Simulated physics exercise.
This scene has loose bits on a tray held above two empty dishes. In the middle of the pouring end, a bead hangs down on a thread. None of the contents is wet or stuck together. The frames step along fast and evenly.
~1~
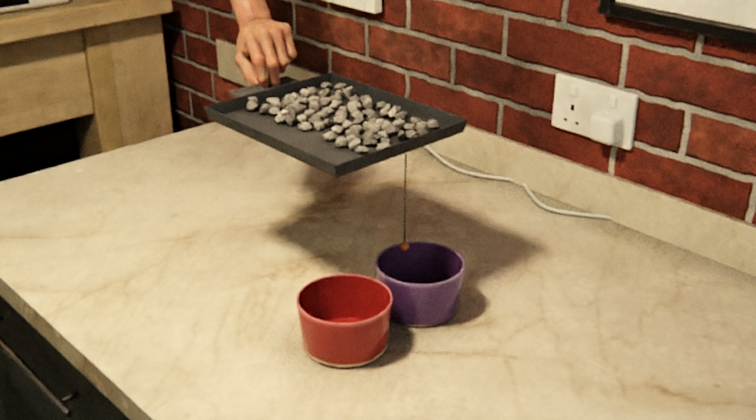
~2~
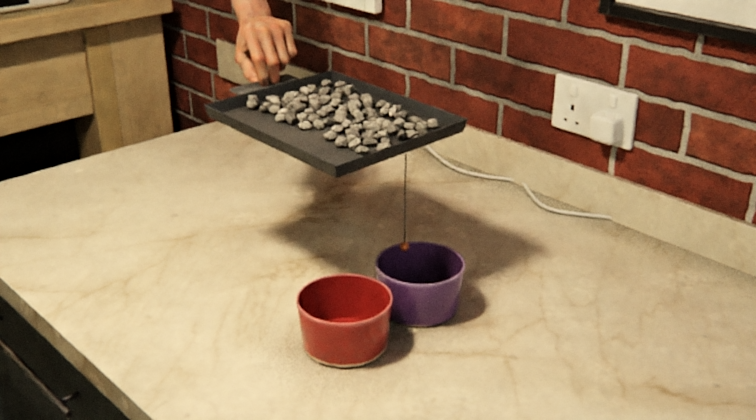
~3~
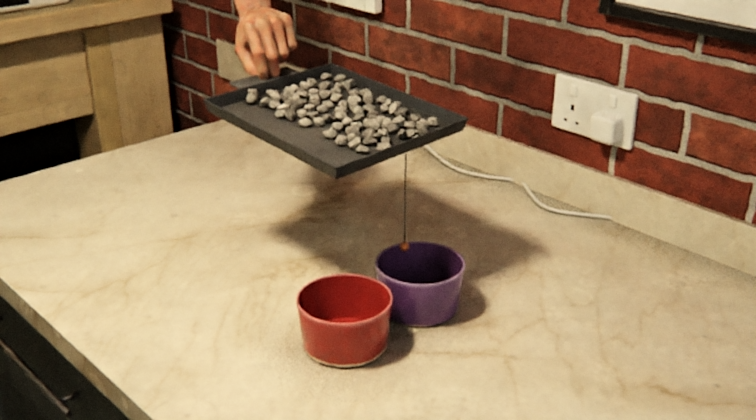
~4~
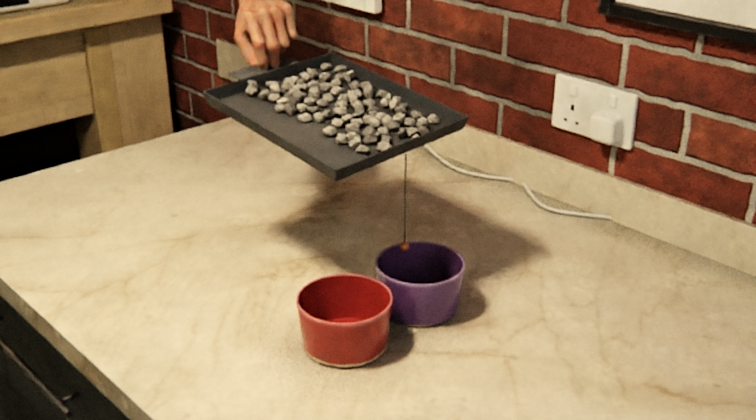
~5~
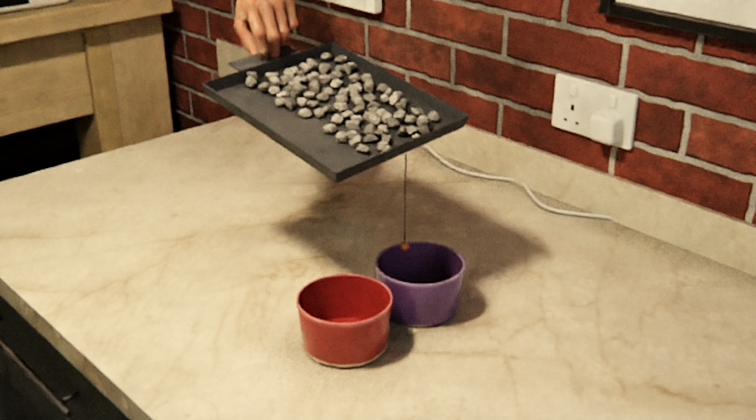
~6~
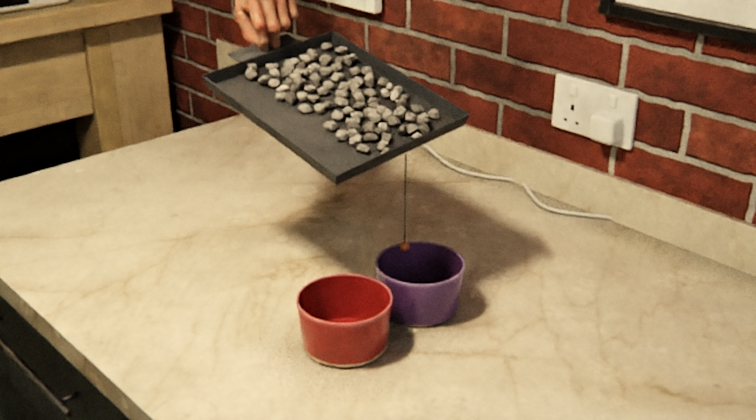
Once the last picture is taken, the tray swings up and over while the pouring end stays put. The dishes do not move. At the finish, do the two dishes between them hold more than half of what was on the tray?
Yes.
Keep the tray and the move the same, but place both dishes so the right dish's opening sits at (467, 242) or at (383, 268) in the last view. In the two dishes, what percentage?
Roughly 40% first, roughly 50% second.
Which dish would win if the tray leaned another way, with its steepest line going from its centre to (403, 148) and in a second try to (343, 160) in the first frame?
On the first try it's the right-side dish, on the second the left-side dish.
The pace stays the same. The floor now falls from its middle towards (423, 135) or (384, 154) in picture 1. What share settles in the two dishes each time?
In order: About 10, then 50 percent.
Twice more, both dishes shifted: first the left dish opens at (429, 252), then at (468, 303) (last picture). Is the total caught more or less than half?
At place one not up to half; at place two not up to half.
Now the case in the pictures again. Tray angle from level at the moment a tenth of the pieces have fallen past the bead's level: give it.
Angle reached: About 65°.
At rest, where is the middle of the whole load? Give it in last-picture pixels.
Close to (360, 333) in the last view.
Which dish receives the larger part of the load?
The one to the left.
Soon, tray tipped steeply; nearly all on the tray; a stray few in the left dish; a small part in the air.
A while on, tray tipped right over; about a quarter on the tray; about half in the left dish; about a quarter in the right dish; a small part outside both; about a quarter in the air.
Towards the end, tray tipped past a quarter turn; about two thirds in the left dish; about a quarter in the right dish; a small part outside both.
Finally, tray tipped past a quarter turn; about two thirds in the left dish; about a quarter in the right dish; a small part outside both.
